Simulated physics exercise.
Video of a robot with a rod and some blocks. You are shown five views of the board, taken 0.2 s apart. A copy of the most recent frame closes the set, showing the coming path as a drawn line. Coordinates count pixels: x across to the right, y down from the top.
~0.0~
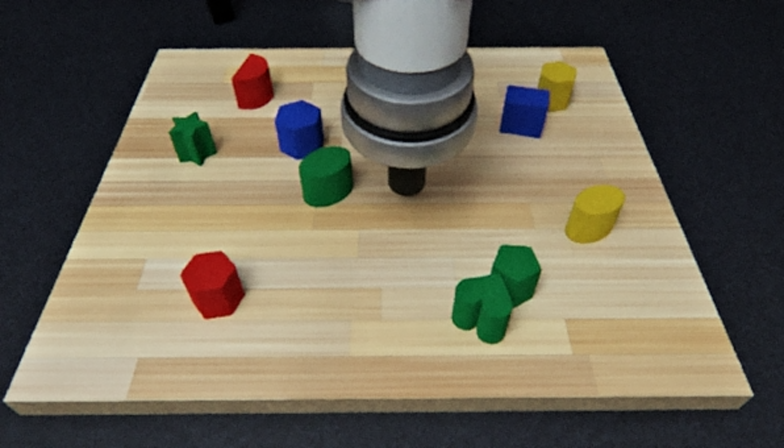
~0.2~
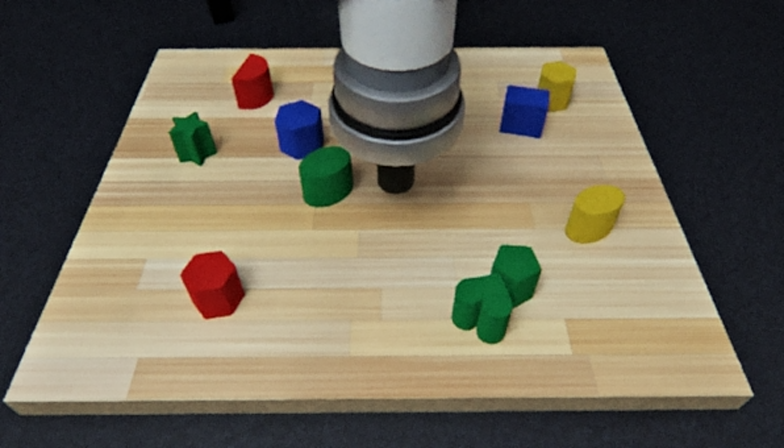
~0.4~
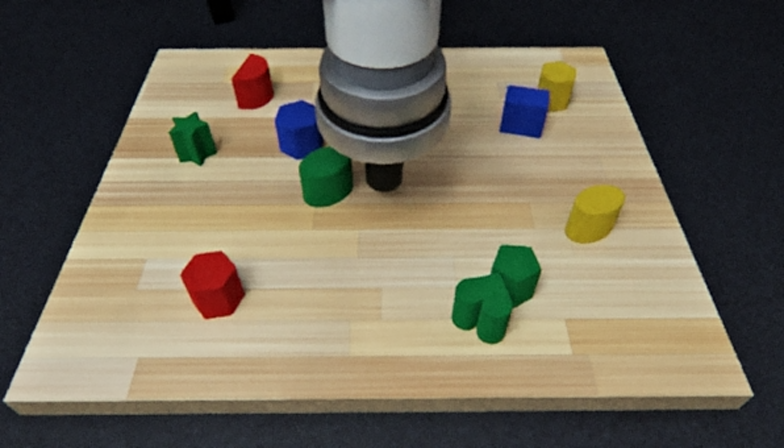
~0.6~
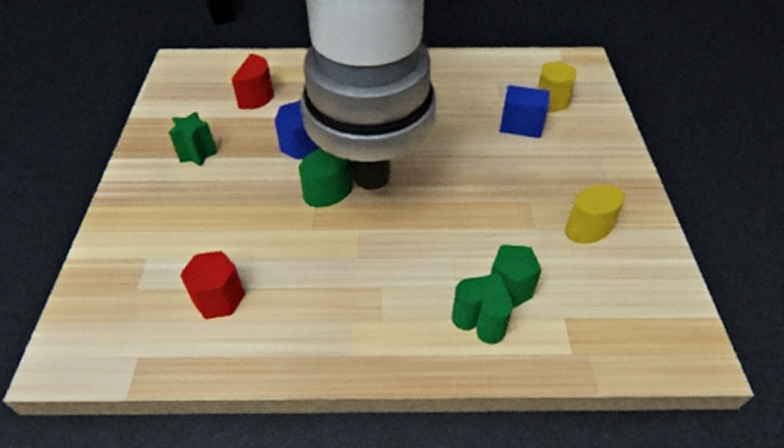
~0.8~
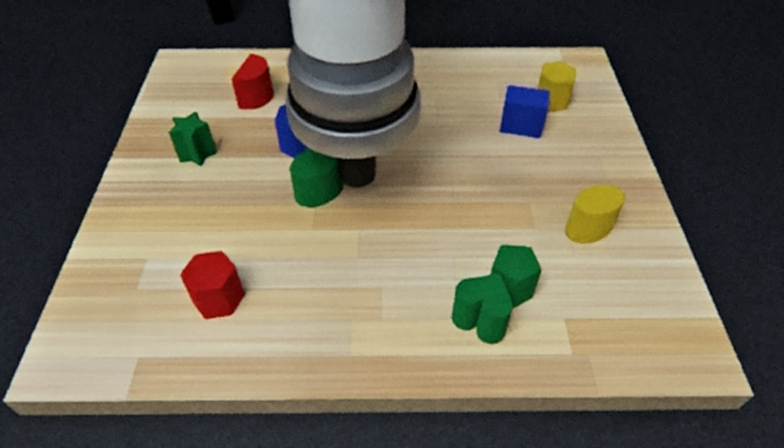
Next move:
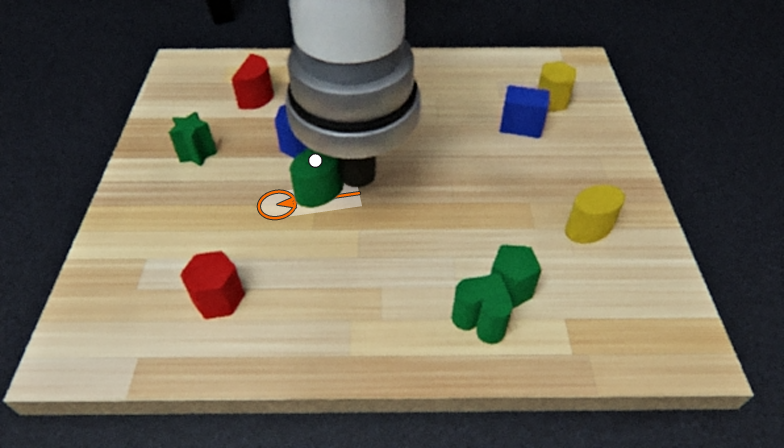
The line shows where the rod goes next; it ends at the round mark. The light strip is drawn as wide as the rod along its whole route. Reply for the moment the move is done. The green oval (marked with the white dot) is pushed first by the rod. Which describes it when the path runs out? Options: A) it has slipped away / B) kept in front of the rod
Letter B.
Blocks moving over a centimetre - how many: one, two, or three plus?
Shifted over 1 cm: One.
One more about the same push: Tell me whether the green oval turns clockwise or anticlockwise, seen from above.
Watching from overhead, you'd notice the green oval rotating clockwise.
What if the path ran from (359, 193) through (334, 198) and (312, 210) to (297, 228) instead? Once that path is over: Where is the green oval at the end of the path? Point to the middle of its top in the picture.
The middle of its upper face will lie at (271, 166).
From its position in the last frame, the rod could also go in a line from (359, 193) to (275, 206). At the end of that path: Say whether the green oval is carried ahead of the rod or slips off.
Looking at the end of the path, the green oval is still being driven ahead.
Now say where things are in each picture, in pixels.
Tip of the rod (407, 183), middles of tops, blue hexagon (298, 114), green oval (325, 161), in the first frame.
Rod (396, 181), nothing pushed, in the second frame.
Rod (384, 179), nothing pushed, in the third frame.
Rod (372, 177), nothing pushed, in the fourth frame.
Rod (358, 175), blue hexagon partly hidden, green oval (315, 161), in the fifth frame.
The line goes from (359, 193) directly to (277, 205); the dot is on the green oval.
On the path given first. Halfway along, rod (315, 181); green oval (272, 164).
At the end, rod (273, 187); blue hexagon unmoved; green oval (231, 165), turned 25° clockwise.
